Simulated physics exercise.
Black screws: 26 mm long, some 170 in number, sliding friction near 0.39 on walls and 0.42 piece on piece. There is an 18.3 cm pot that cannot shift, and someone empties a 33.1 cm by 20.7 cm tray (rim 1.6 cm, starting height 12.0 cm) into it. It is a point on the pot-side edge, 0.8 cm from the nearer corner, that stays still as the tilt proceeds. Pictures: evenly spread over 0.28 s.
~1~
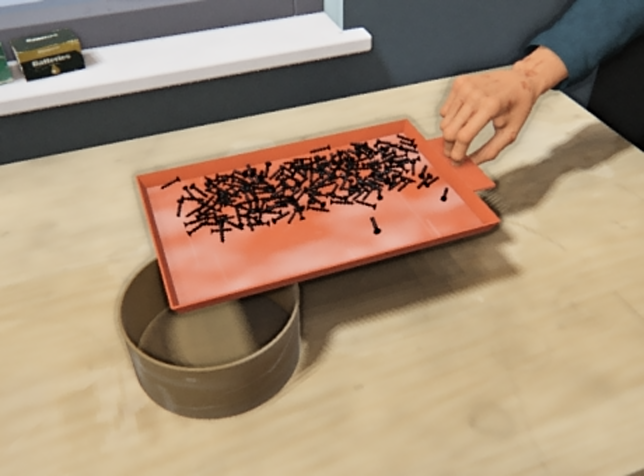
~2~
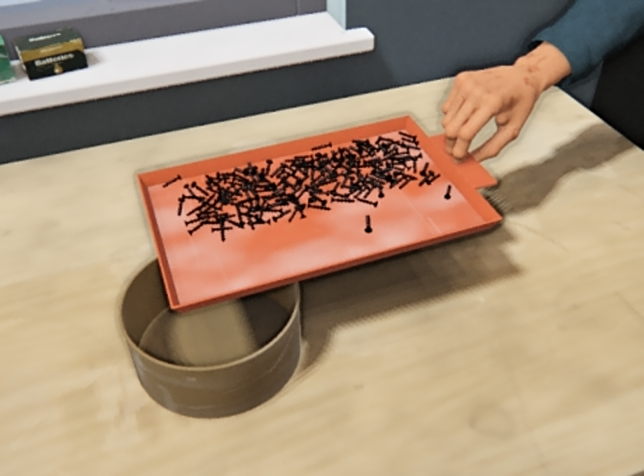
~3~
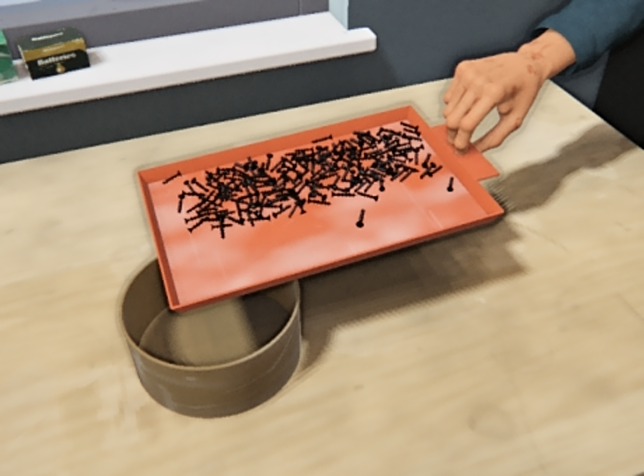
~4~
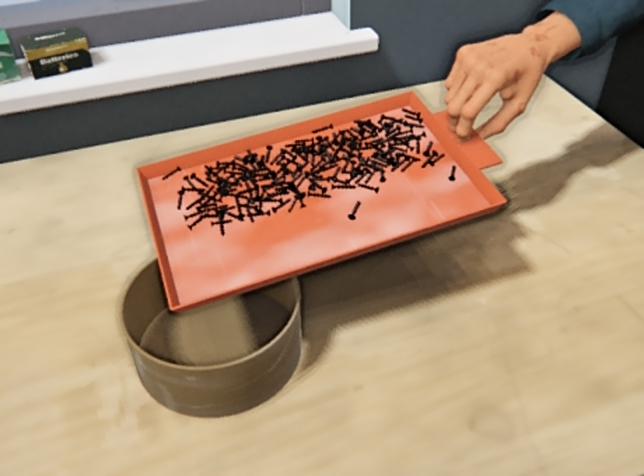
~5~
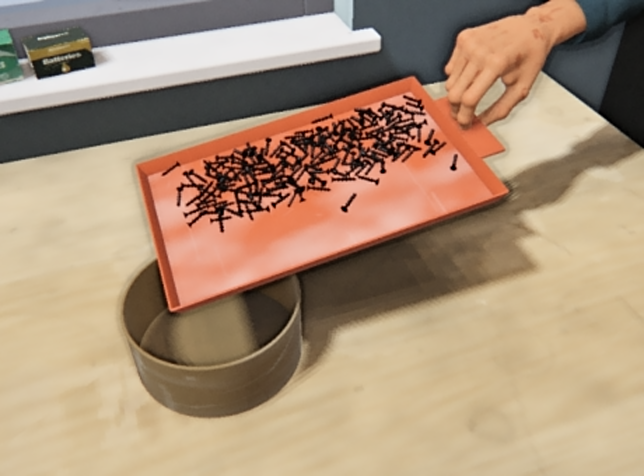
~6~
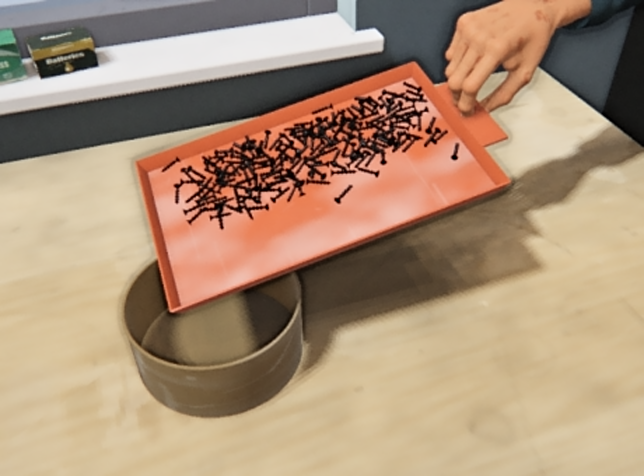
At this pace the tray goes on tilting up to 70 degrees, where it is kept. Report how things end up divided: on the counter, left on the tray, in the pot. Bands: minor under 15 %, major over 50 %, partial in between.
At the end, counter: Will probably see over half the pieces. Left on the tray: Will probably see a small number. Pot: Will probably see a middling number.
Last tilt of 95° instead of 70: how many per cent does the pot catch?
Then about 40 per cent.
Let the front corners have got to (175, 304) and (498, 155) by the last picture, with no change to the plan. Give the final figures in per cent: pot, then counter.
You'd end with pot at 10 and counter at 85.
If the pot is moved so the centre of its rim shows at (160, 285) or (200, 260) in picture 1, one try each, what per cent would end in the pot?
Try one: ~ 40 %; try two: ~ 0 %.
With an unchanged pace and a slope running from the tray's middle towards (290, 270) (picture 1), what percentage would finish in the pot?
35 %.
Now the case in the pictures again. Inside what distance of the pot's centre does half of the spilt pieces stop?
Some 16 centimetres.
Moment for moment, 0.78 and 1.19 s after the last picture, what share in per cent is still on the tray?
Earlier moment 40, later moment 5.
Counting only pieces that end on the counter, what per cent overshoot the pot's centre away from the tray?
Around 100 per cent, give or take.
Then, 0.47 s after the last picture, tilt 40 degrees; the tray holds 100 %, the pot 0 %.
Then, 0.78 s after the last picture, tilt 58 degrees; the tray holds 40 %, the pot 10 %.
Then, 1.19 s after the last picture, tilt 70 degrees; the tray holds 5 %, the pot 30 %.
In the end, counter 60 %, tray 0 %, pot 35 %.
